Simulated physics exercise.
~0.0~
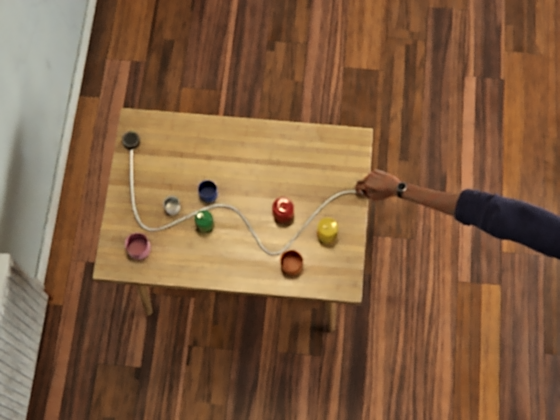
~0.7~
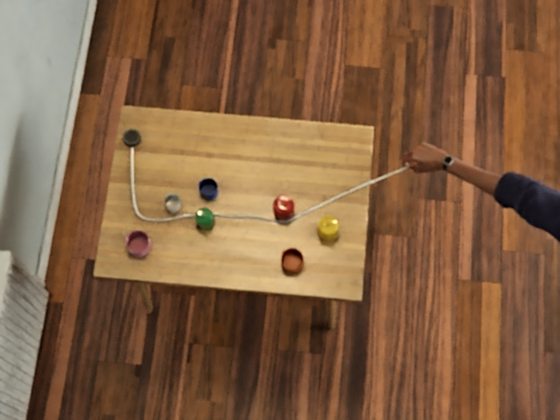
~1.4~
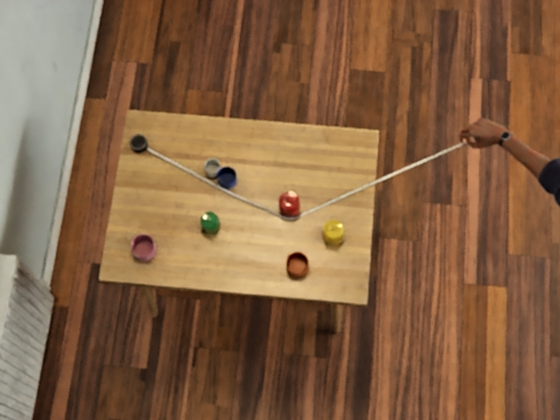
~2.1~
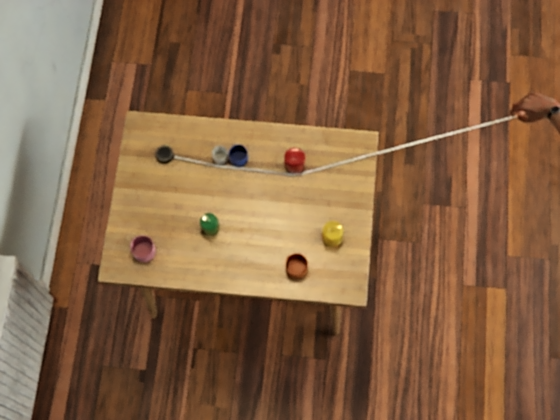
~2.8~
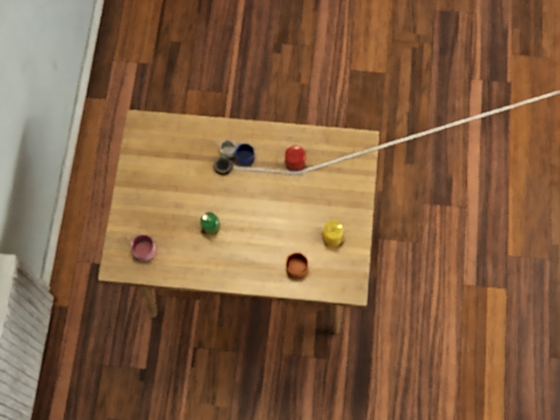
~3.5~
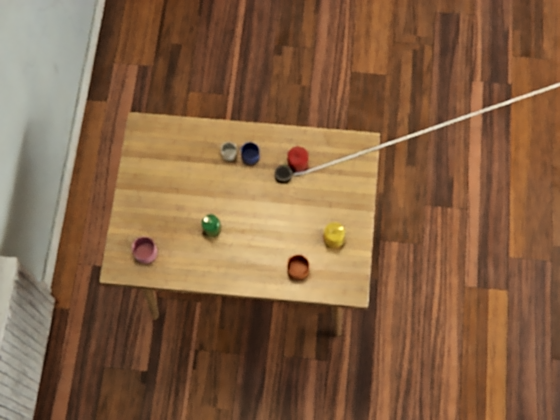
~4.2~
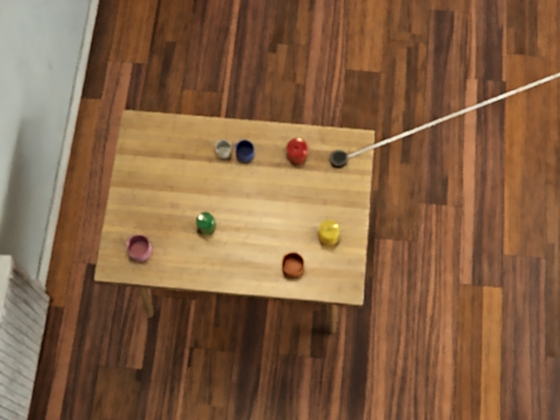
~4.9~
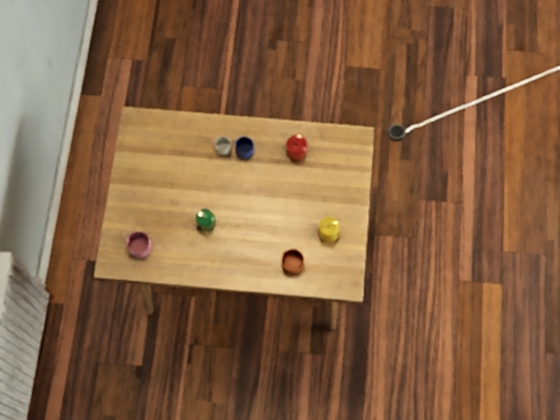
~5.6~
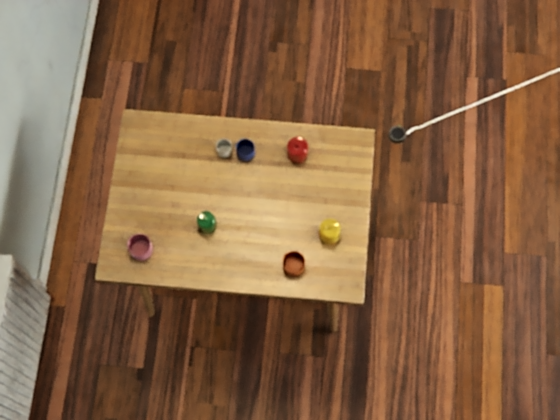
A black cable reel sits near the upper left corner of a wooden table, its pale cord winding among seven small cups and pots to a hand at the right edge. The hand draws the cord to the right, pulling it taut against the things in its way. The tightening cord sweeps the white mug and blue cup up and to the right, then drags the red pot upward. The reel slides rightward, passing just below all three. It finally leaves the table's right edge and hangs still on the cord, while the green, yellow, orange and pink pieces remain in place.
